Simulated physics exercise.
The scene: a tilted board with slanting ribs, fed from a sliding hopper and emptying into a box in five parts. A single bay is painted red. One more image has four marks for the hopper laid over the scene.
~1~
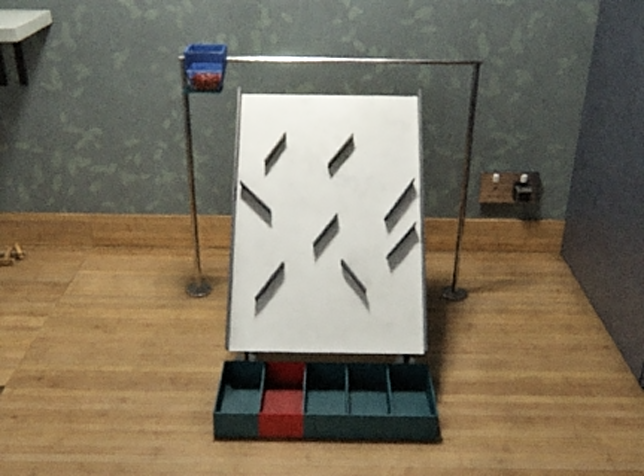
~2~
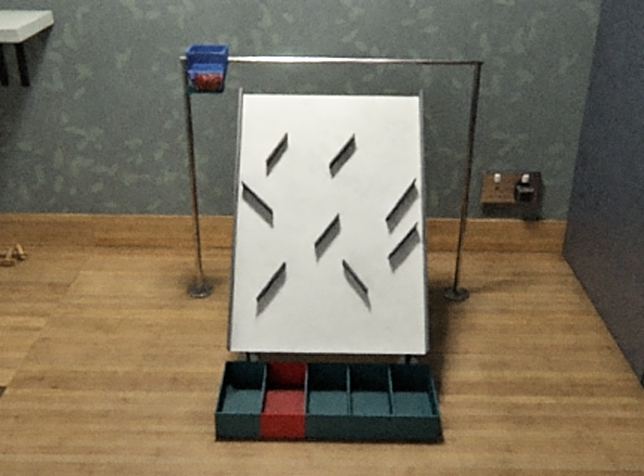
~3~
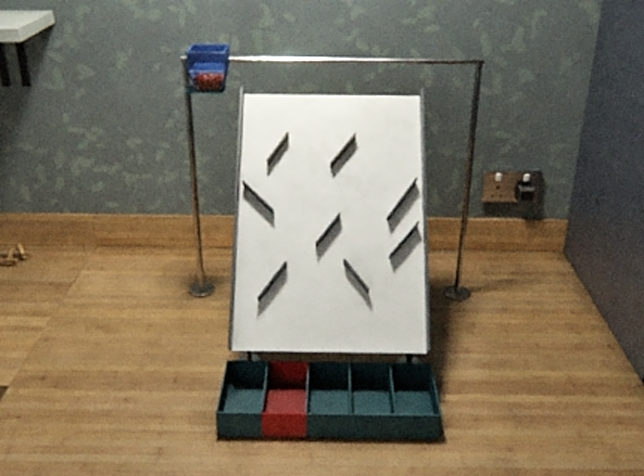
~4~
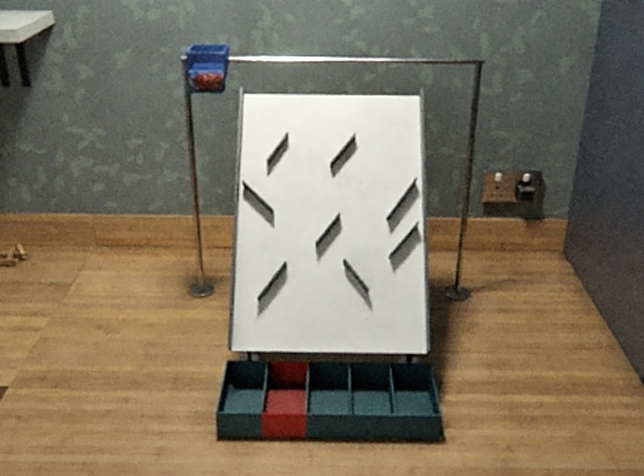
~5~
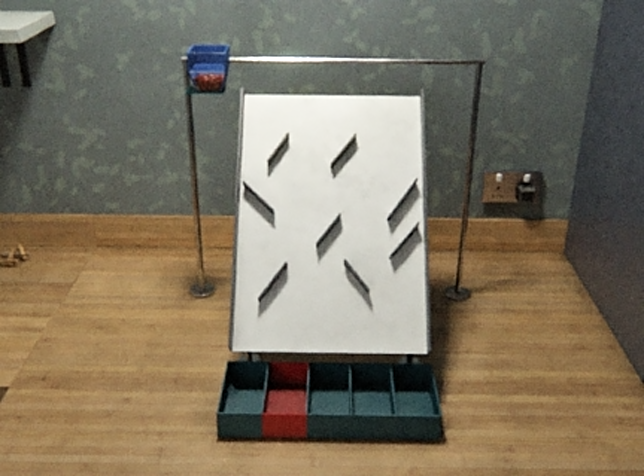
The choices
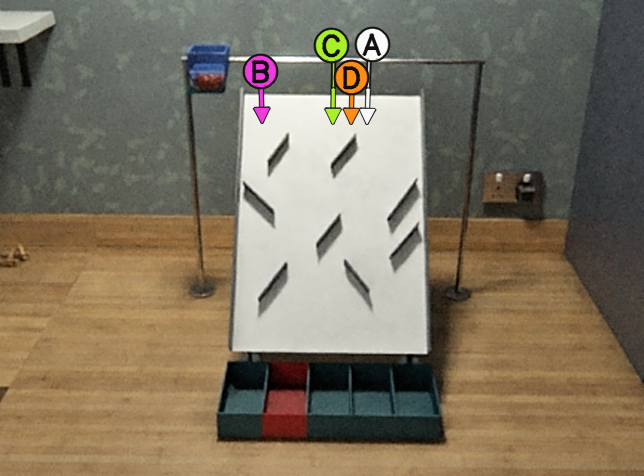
The clip opens on a white tilted board with slanting ribs, a small blue hopper holding reddish contents at the left end of a metal rail above it. Below sits a dark green box with five bays, one painted red. Nothing visibly moves apart from a very slight shift of the view.
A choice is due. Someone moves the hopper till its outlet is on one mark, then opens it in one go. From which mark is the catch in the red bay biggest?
It is C.
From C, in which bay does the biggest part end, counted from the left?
The second.
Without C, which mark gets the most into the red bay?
Here it is mark D.
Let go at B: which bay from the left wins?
The third from the left.
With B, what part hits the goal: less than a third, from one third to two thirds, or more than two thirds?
Less than a third.
On the marked copy, mark A meets the board at (367, 118); mark B meets the board at (262, 117); mark C meets the board at (332, 118); mark D meets the board at (351, 118).
For mark A, a small part in the red bay, most in other bays.
For mark B, a small part in the red bay, most in other bays, a small part held on the board.
For mark C, about half in the red bay, about a third in other bays, a small part outside the box.
For mark D, about a quarter in the red bay, about two thirds in other bays, a stray few outside the box.
